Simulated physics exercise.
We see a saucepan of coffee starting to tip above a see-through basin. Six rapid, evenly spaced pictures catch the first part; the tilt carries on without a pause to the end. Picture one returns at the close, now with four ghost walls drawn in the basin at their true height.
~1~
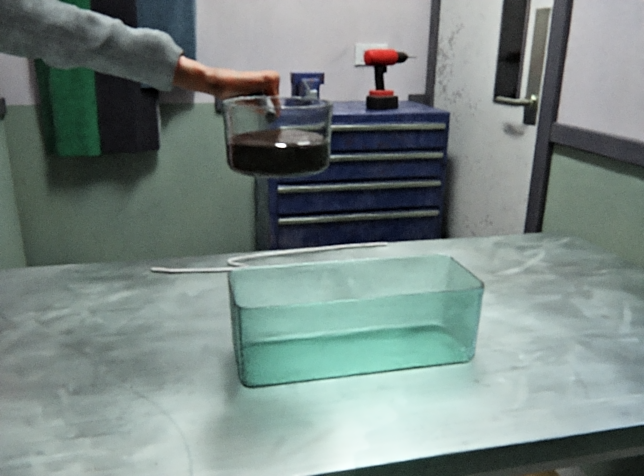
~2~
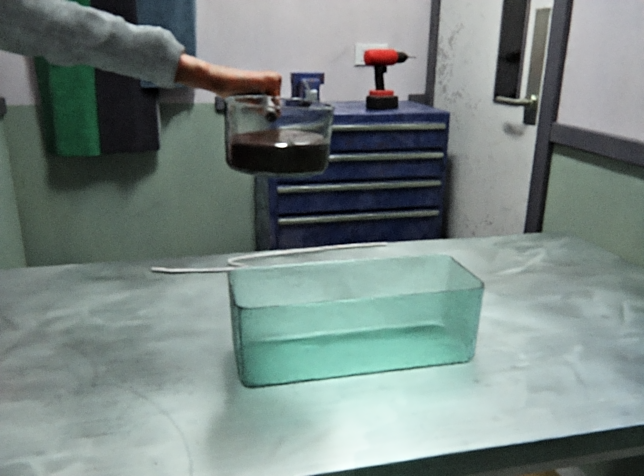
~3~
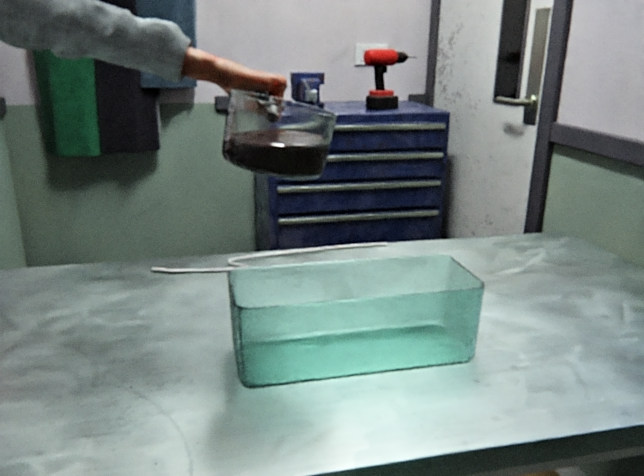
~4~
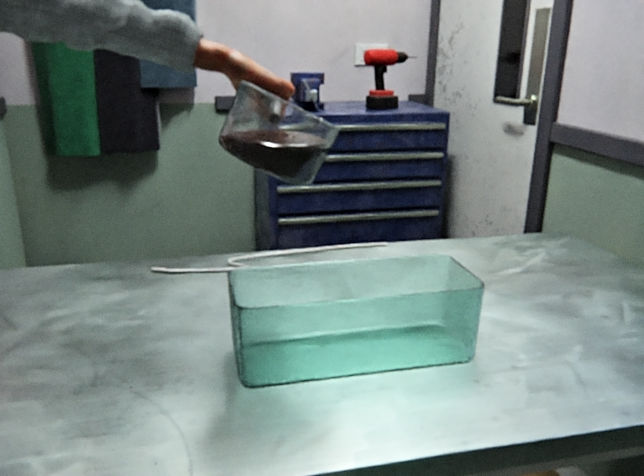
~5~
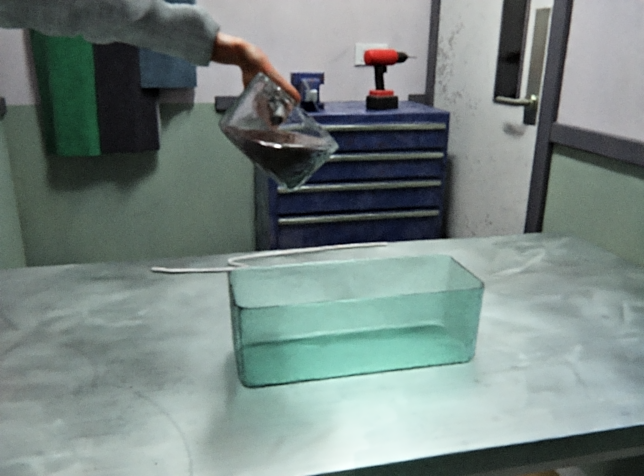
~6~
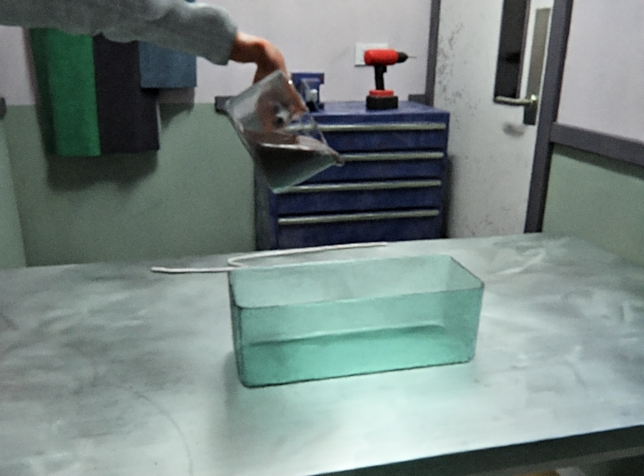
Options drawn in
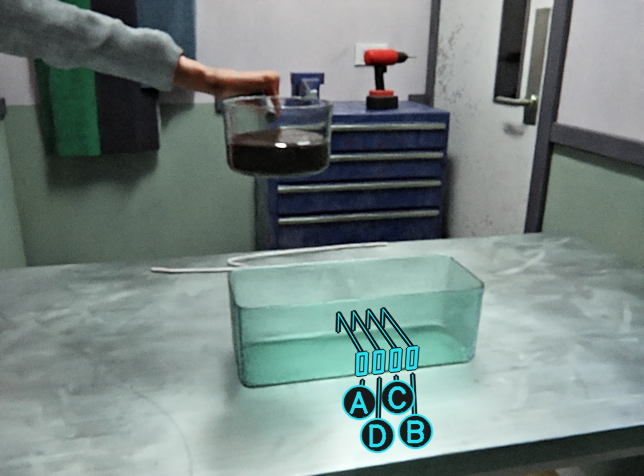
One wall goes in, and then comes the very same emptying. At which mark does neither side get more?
Go for D.
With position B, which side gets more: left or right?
The left side.
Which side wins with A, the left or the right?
The right side.
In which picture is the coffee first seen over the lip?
In picture 6.
On the marked copy, A at (362, 380); B at (412, 374); C at (396, 376); D at (379, 378).
Choosing A, about 11 % ends left of the wall and 87 % right of it.
Choosing B, about 85 % ends left of the wall and 10 % right of it; 4 % is lost outside.
Choosing C, about 84 % ends left of the wall and 11 % right of it; 5 % is lost outside.
Choosing D, about 48 % ends left of the wall and 51 % right of it.
